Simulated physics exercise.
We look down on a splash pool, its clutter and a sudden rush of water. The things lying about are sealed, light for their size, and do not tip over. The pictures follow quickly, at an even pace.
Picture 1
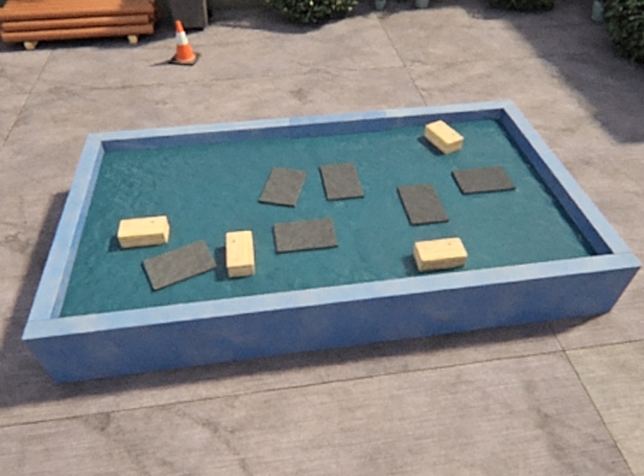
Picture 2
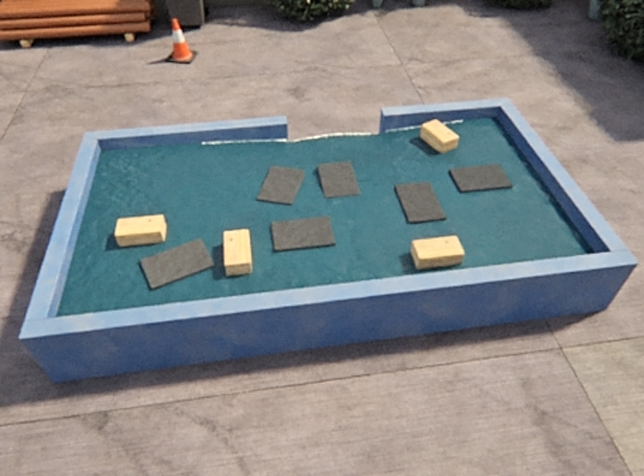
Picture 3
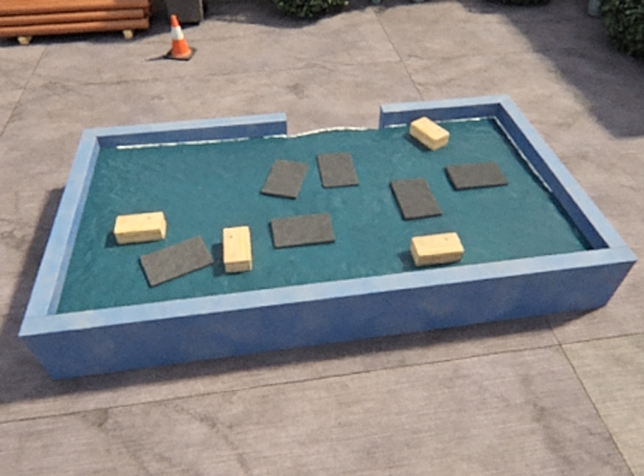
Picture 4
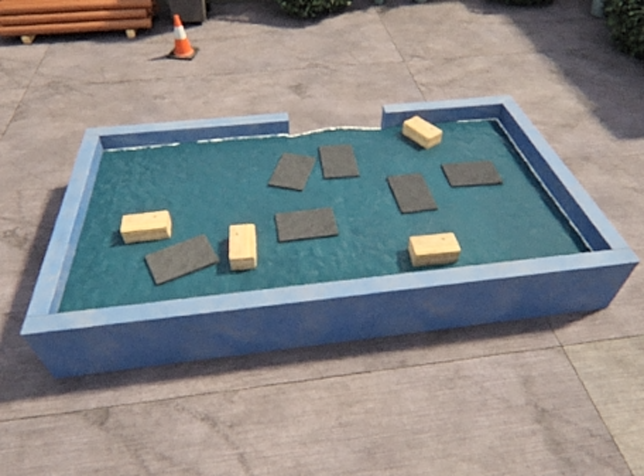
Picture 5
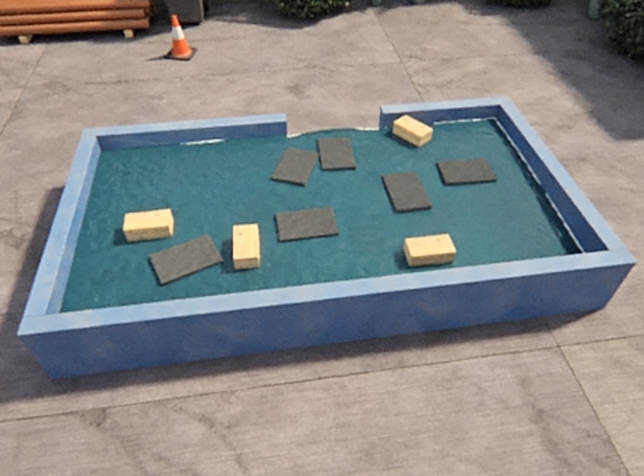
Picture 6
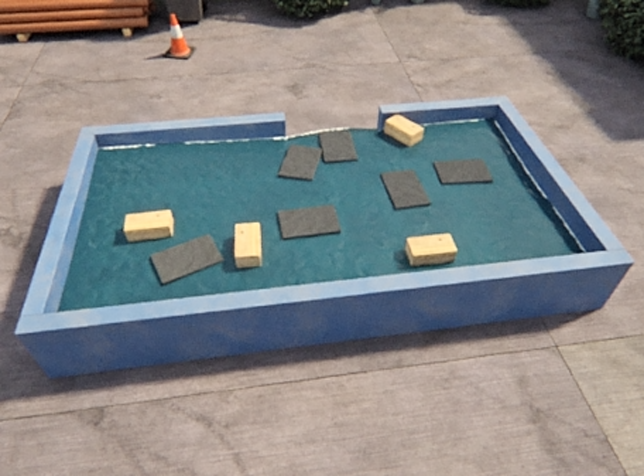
We see a blue-walled pool holding four yellow blocks and six dark flat slabs as a gap opens in the far wall; pale foam edges the water, and the floating pieces drift slightly, those nearest the gap shifting most towards it.
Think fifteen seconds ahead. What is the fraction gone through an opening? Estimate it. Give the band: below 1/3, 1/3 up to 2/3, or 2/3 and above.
I expect the portion to fall within the middle band.
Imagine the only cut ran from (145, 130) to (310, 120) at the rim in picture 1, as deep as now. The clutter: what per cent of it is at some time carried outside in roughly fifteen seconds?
80 per cent.
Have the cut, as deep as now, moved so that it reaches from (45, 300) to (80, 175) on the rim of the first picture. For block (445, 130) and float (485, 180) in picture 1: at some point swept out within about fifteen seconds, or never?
Going in order, the first is remaining and the second is remaining.
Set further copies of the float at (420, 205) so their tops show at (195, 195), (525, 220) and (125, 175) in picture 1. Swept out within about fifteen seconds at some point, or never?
Lab note - results by position: Exited, retained, retained.
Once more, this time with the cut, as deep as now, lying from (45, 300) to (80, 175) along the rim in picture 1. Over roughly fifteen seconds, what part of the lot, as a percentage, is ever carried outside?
It works out at 60 percent.
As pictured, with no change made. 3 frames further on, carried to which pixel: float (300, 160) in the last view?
(312, 137), roughly.
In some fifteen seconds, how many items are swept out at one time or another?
The total is 6.
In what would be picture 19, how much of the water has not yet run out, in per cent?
Around 68 in a hundred.
A moment on, 1 of 10 are out; 9 afloat.
Next, 3 of 10 are out; 7 afloat.
Later, 6 of 10 are out; 4 afloat.
In the end, 6 of 10 are out; 4 afloat.
